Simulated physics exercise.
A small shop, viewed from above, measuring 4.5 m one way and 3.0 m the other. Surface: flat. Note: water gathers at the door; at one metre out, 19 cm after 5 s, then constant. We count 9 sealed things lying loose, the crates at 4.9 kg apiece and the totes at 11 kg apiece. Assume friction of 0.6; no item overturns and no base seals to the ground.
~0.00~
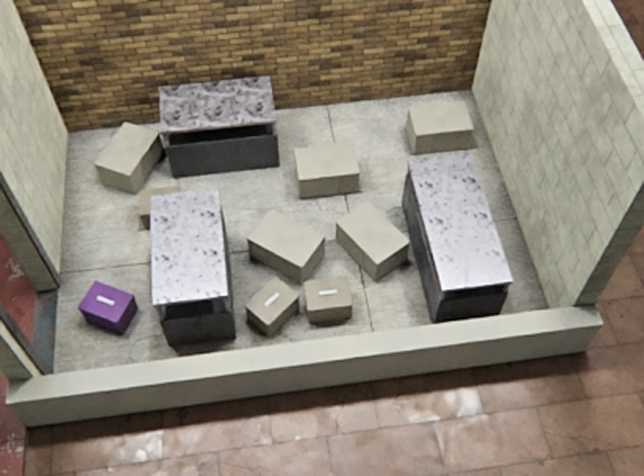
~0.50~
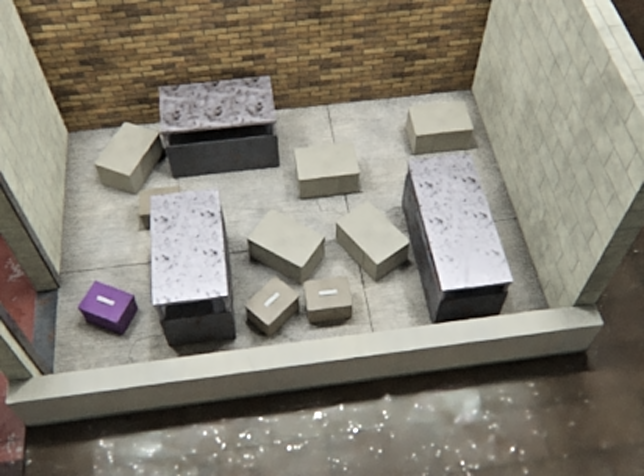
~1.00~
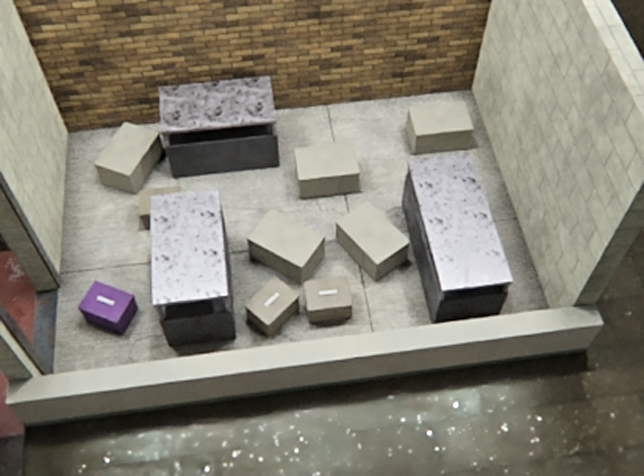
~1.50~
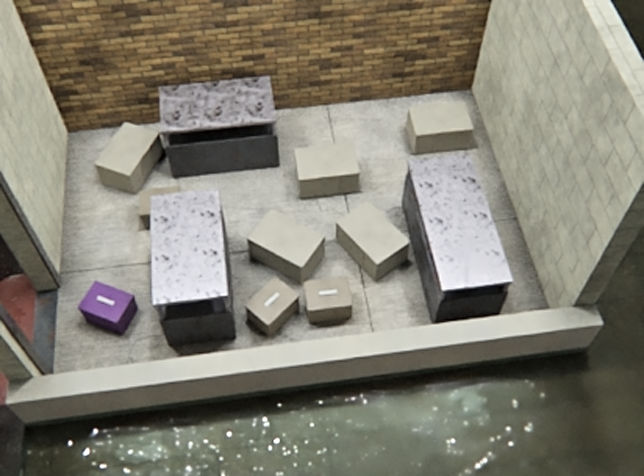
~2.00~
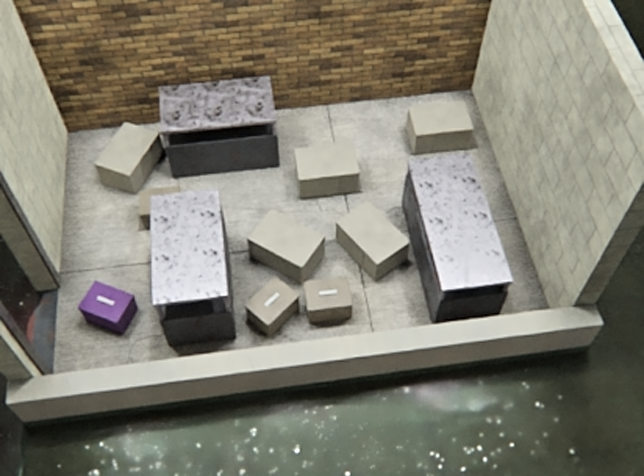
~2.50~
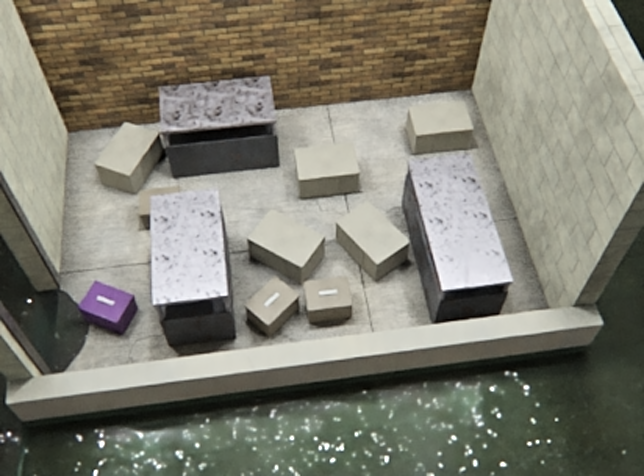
In a small shop, boxes stay still as water rises outside and enters at left.
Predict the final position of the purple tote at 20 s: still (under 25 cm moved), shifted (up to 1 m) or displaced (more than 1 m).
By then it is long gone from its spot.
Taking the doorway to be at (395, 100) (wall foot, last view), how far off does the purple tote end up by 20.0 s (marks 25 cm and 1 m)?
I'd expect the purple tote to shift slightly.
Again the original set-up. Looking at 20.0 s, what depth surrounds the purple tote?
Depth approx. 12 cm.
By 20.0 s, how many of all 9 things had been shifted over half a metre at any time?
Count: 7.
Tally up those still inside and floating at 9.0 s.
The number is 4.
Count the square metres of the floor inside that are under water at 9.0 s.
Near 10.5 m2 in all.
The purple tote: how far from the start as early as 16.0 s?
By that time, close to 150 cm.
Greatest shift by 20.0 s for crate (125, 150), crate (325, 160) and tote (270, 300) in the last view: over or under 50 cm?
Within, beyond, beyond.
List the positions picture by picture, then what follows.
The purple tote at (106, 301) rests on the ground; water covers 0.0 m2; 0 of 9 have shifted, in the first picture.
The purple tote at (106, 301) rests on the ground; water covers 0.0 m2; 0 of 9 have shifted, in the second picture.
The purple tote at (106, 301), on the bottom; water covers 0.0 m2; 0 of 9 have shifted, in the third picture.
The purple tote at (106, 301), on the bottom; 0.0 m2 under water; 0 of 9 have shifted, in the fourth picture.
The purple tote at (106, 301) rests on the ground; water covers 0.0 m2; 0 of 9 have shifted, in the fifth picture.
The purple tote at (106, 301), on the bottom; water covers 0.1 m2; 0 of 9 have shifted, in the sixth picture.
After 4.0 s the purple tote is near (109, 300), 0.0 m from its start, aground; 0 afloat.
After 9.0 s the purple tote is near (84, 156), 1.7 m from its start, afloat; 4 afloat.
After 16.0 s the purple tote is near (83, 171), 1.5 m from its start, afloat; 6 afloat.
After 20.0 s the purple tote is near (227, 179), 1.7 m from its start, afloat; 9 afloat.
